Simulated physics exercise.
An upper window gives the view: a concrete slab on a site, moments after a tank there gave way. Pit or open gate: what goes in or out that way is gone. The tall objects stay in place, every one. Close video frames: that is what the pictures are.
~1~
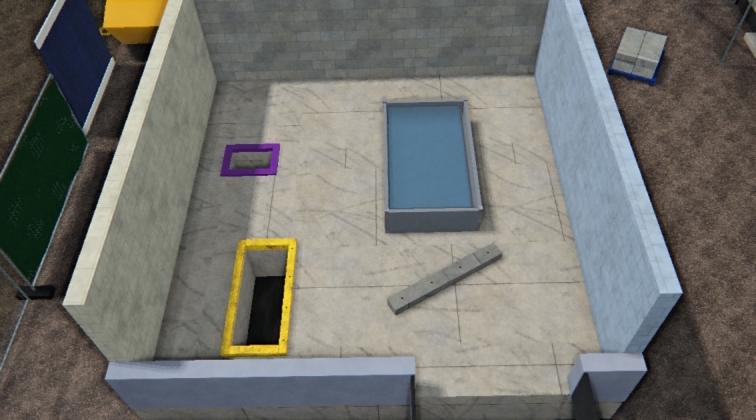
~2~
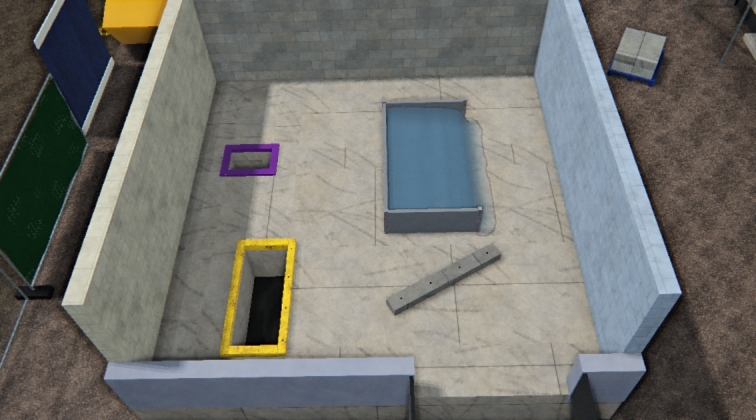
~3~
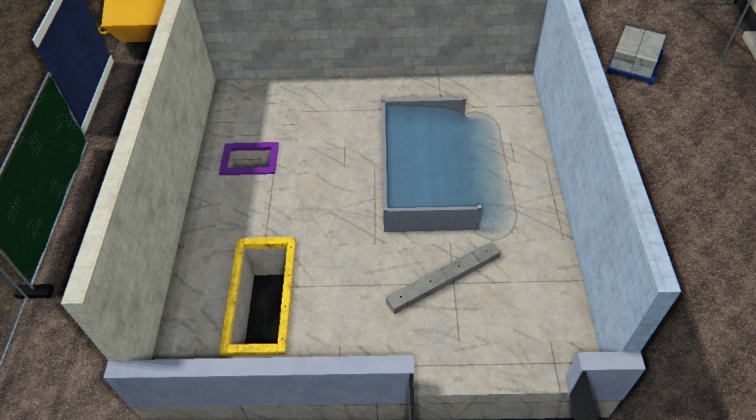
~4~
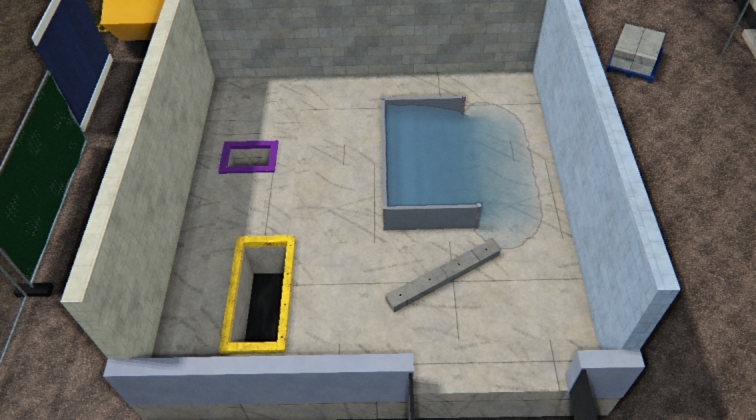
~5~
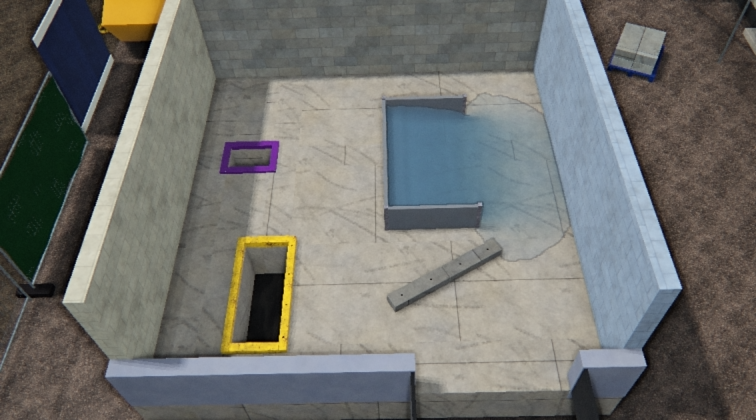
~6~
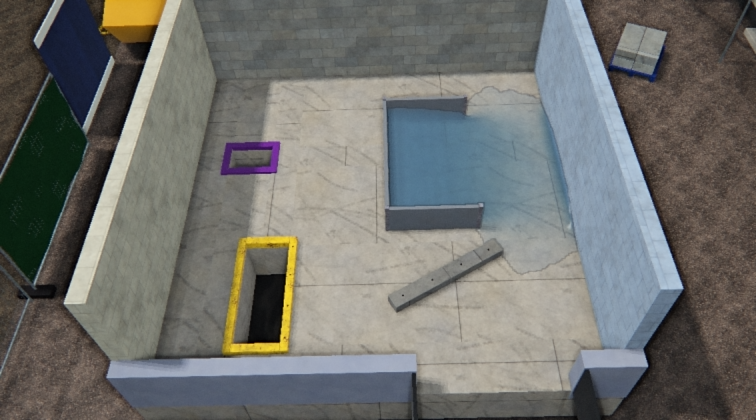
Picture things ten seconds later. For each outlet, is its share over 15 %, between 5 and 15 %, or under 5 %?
Shares: The gate over 15 %; the purple pit under 5 %; the yellow pit under 5 %.
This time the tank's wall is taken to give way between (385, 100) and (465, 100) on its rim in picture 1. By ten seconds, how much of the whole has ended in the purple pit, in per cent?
The purple pit gets 6 per cent.
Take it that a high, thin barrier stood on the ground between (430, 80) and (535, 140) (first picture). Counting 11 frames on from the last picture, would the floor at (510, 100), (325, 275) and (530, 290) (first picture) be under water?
Listed order - wet, dry, wet.
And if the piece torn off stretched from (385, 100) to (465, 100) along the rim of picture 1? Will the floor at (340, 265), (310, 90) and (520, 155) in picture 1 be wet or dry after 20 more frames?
Listed in order, they come out without a puddle, sitting in a pool and sitting in a pool.
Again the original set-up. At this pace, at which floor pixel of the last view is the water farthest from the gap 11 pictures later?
I would point to (606, 372).
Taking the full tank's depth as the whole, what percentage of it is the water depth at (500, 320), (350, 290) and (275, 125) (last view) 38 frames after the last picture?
Around 6, 2 and 4 percent, in that order.
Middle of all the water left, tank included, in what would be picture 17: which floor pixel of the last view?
The balance point is around (502, 173).
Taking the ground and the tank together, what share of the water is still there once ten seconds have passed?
Some 74 per cent.
A moment on, water covers 20 % of the floor; the gate 0 %, the purple pit 0 %, the yellow pit 0 %.
Next, water covers 25 % of the floor; the gate 0 %, the purple pit 0 %, the yellow pit 0 %.
Then, water covers 40 % of the floor; the gate 6 %, the purple pit 0 %, the yellow pit 0 %.
Later, water covers 60 % of the floor; the gate 19 %, the purple pit 0 %, the yellow pit 0 %.
In the end, water covers 80 % of the floor; the gate 26 %, the purple pit 0 %, the yellow pit 0 %.
